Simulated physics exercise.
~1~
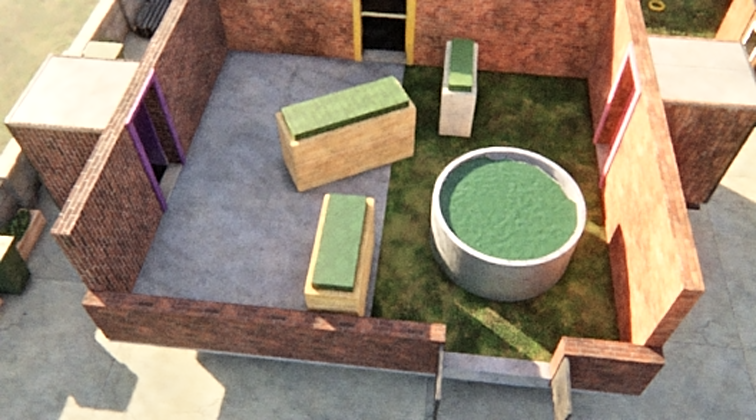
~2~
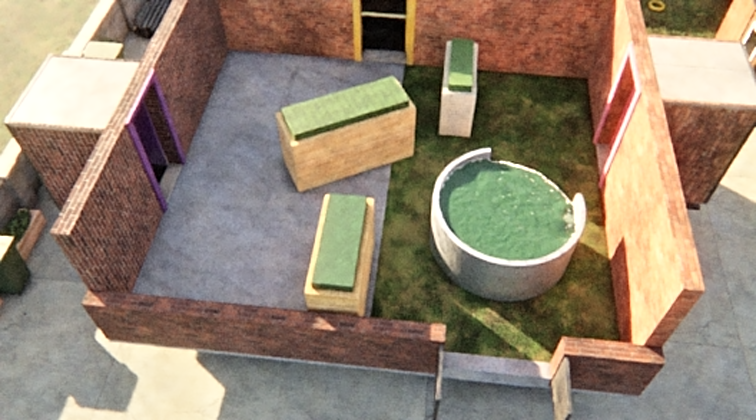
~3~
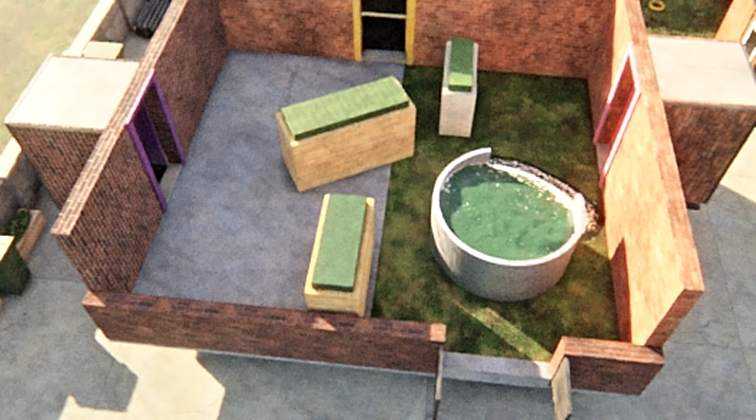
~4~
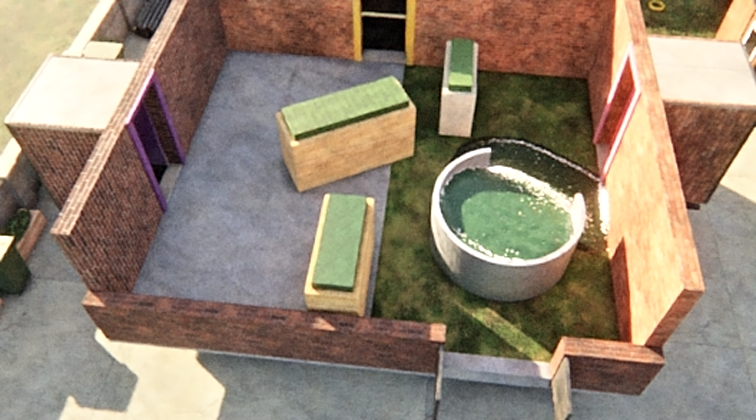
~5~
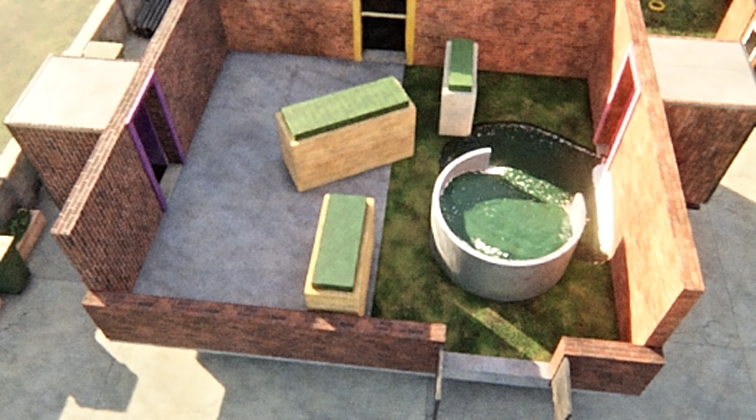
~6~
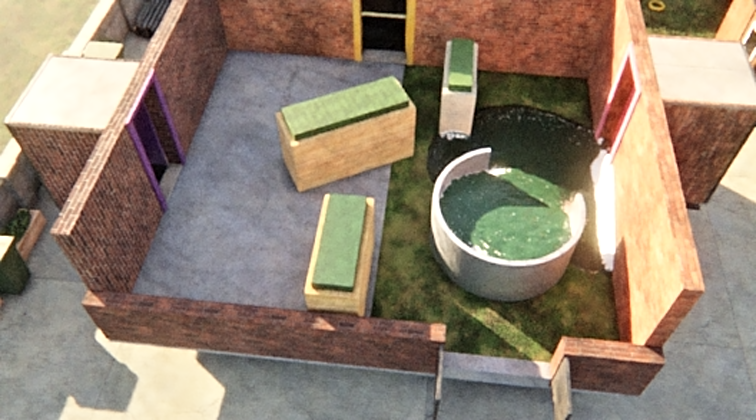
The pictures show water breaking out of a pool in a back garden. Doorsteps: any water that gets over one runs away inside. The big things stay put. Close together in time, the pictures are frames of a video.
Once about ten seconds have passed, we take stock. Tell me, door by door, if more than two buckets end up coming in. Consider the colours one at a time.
At the yellow door, no, two at most. At the pink door, yes, more than two. At the purple door, no, two at most.
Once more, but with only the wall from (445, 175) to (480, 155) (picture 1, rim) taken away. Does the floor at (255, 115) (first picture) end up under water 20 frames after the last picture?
There: Clear.
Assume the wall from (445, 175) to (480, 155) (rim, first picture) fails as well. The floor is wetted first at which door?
It's the yellow-painted one.
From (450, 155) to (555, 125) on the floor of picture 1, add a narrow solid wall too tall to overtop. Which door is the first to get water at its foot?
Answer: The one in pink.
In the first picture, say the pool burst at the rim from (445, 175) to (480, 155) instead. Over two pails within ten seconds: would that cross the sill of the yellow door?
Note: Yellow overshoots.
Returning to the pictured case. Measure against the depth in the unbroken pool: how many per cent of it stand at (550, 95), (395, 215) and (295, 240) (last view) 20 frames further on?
The depths come to near 25, 0 and 0 per cent respectively.
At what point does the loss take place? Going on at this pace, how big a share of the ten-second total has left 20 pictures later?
By my reckoning, 45 %.
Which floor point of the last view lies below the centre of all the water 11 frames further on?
I'd say around (528, 166).
A moment on, water covers 25 % of the floor; the yellow door not reached, the pink door far over two buckets in, the purple door not reached.
Next, water covers 30 % of the floor; the yellow door not reached, the pink door far over two buckets in, the purple door not reached.
Then, water covers 45 % of the floor; the yellow door wet at the sill, nothing in, the pink door far over two buckets in, the purple door not reached.
Later, water covers 80 % of the floor; the yellow door wet at the sill, nothing in, the pink door far over two buckets in, the purple door wet at the sill, nothing in.
In the end, water covers 95 % of the floor; the yellow door wet at the sill, nothing in, the pink door far over two buckets in, the purple door wet at the sill, nothing in.
